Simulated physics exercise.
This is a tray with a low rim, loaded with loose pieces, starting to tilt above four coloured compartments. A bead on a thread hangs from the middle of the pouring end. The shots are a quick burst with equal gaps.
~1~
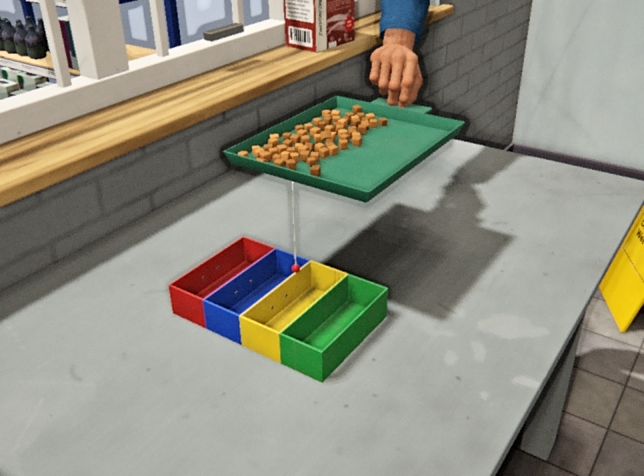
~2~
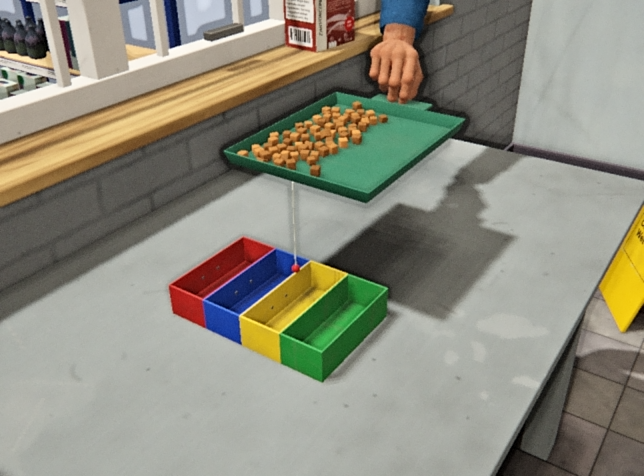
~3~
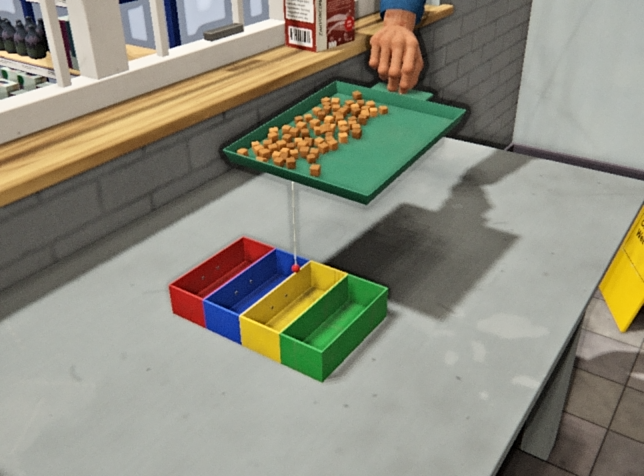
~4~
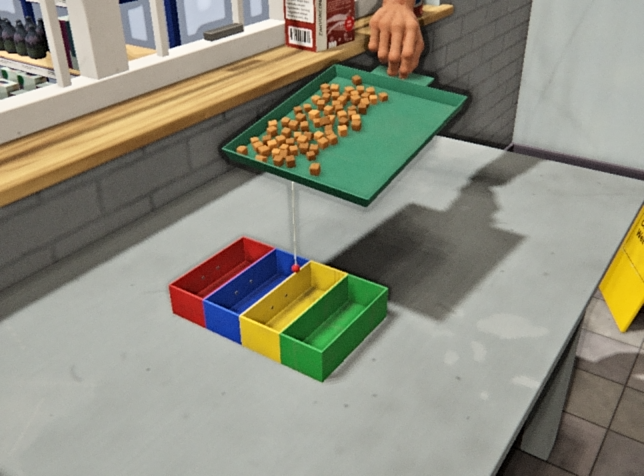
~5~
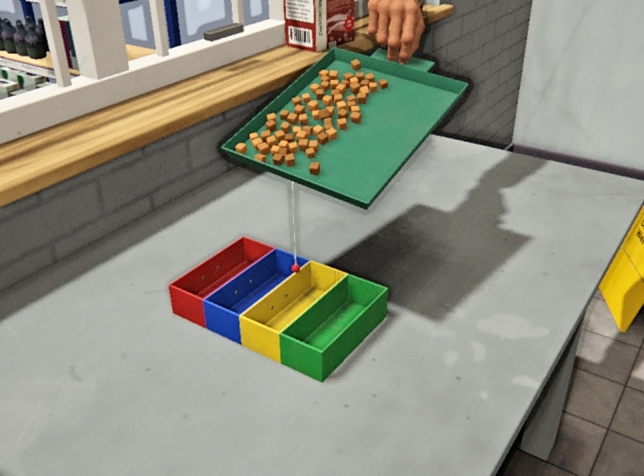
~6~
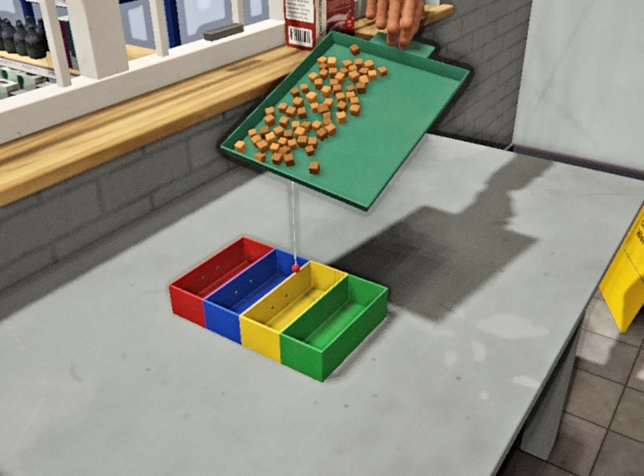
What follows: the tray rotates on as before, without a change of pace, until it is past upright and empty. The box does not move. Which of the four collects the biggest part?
It favours the green compartment.
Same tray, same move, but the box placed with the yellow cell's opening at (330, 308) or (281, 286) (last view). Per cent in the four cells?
Roughly 100 per cent, and 50 per cent.
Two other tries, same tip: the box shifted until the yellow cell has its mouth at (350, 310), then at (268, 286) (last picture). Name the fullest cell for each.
The first try: The cell in yellow. The second: Green.
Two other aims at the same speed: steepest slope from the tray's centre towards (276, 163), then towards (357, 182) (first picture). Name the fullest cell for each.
First that red cell, then that green cell.
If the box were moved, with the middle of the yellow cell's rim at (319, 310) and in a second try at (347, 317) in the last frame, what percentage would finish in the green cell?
About 50 and 10 per cent.
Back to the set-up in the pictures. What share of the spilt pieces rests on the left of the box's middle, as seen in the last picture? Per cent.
Roughly 10 in a hundred.
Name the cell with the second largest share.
In second place: That yellow cell.
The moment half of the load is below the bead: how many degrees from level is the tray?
Near 100 degrees.
Soon after the last picture, tray tipped steeply; nearly all on the tray; a small part falling or outside the box.
A little later, tray tipped past a quarter turn; a stray few on the tray; about a third in the green cell; a small part in the yellow cell; about half falling or outside the box.
Later still, tray tipped past a quarter turn; about half in the green cell; about a quarter in the yellow cell; about a third falling or outside the box.
At rest, tray tipped past a quarter turn; about half in the green cell; about a quarter in the yellow cell; none in the blue cell; none in the red cell; about a third outside the box.
